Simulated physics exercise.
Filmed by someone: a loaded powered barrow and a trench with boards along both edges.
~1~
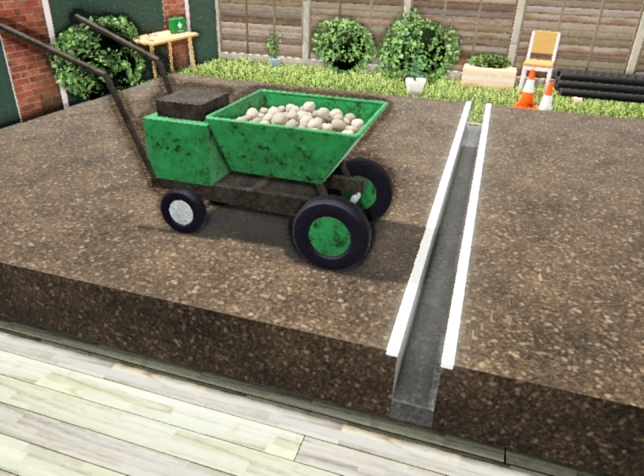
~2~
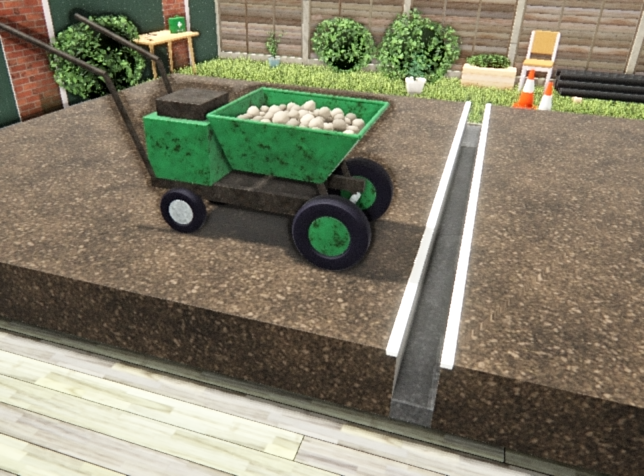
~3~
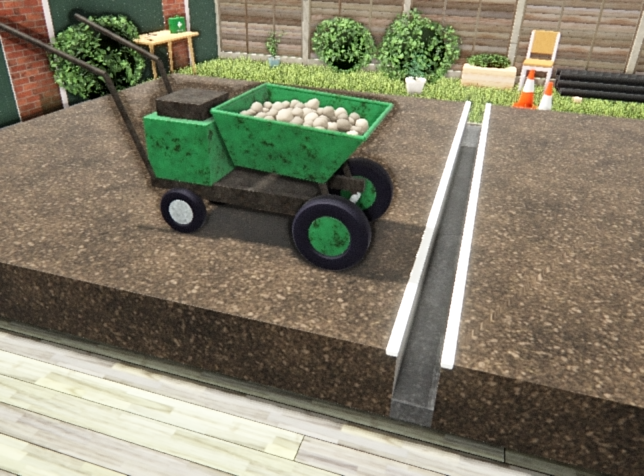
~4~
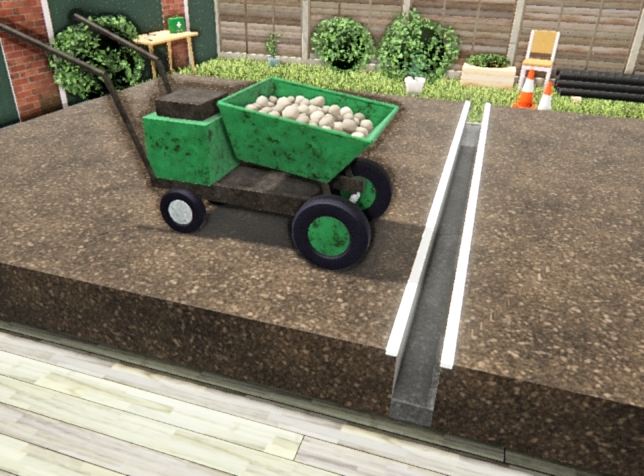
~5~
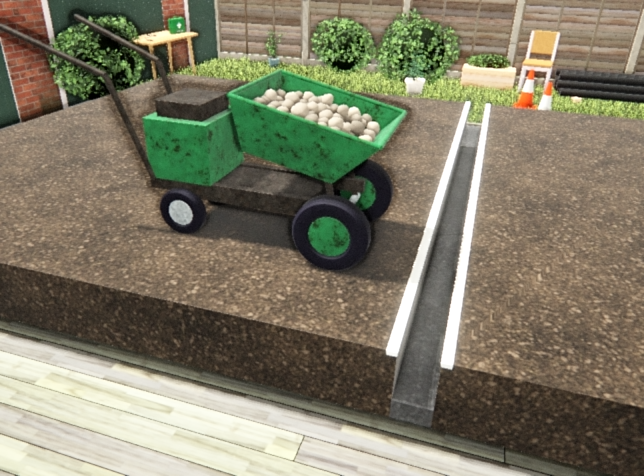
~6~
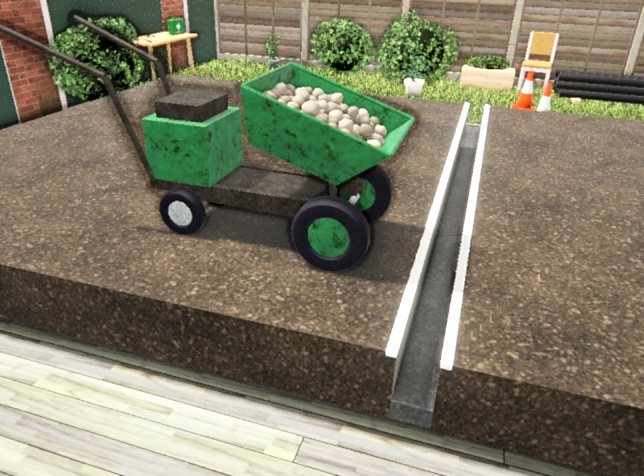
A green powered barrow with dark handles stands on a raised bed of brown soil in a fenced garden, seen from slightly above beyond pale decking. Its skip holds a heap of pale rounded pebbles, and to its right a narrow grey trench edged with white boards cuts through the soil. The skip starts level, then tilts gradually rightward, its rear rising, while the wheels and camera stay still.
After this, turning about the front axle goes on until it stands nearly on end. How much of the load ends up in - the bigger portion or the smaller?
The smaller portion ends up in.
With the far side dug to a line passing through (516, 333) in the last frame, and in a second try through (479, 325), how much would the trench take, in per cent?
In order: Near 100, then 70 percent.
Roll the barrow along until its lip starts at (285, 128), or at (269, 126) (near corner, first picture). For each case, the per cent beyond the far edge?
Try 1 about 0 %, try 2 about 0 %.
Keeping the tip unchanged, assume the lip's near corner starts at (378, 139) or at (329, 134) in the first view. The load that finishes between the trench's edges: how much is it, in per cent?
First try: 10 per cent; second try: 70 per cent.
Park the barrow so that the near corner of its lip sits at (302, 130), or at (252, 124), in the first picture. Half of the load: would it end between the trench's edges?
Well, parked at the first spot it'd be past the halfway mark, and at the second it'd be short of the halfway mark.
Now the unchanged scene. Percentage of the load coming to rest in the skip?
I'd say around 0 per cent.
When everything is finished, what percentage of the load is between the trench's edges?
My estimate is some 30 %.
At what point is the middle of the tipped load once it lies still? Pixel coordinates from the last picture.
At about (484, 261), give or take.
Soon, skip tipped steeply; all in the skip.
A while on, skip tipped right over; about two thirds in the skip; a stray few in or heaped over the trench; about a quarter beyond it; a small part falling.
Towards the end, skip tipped right over; a stray few in the skip; about a third in or heaped over the trench; about two thirds beyond it.
Finally, skip tipped right over; about a third in or heaped over the trench; about two thirds beyond it.
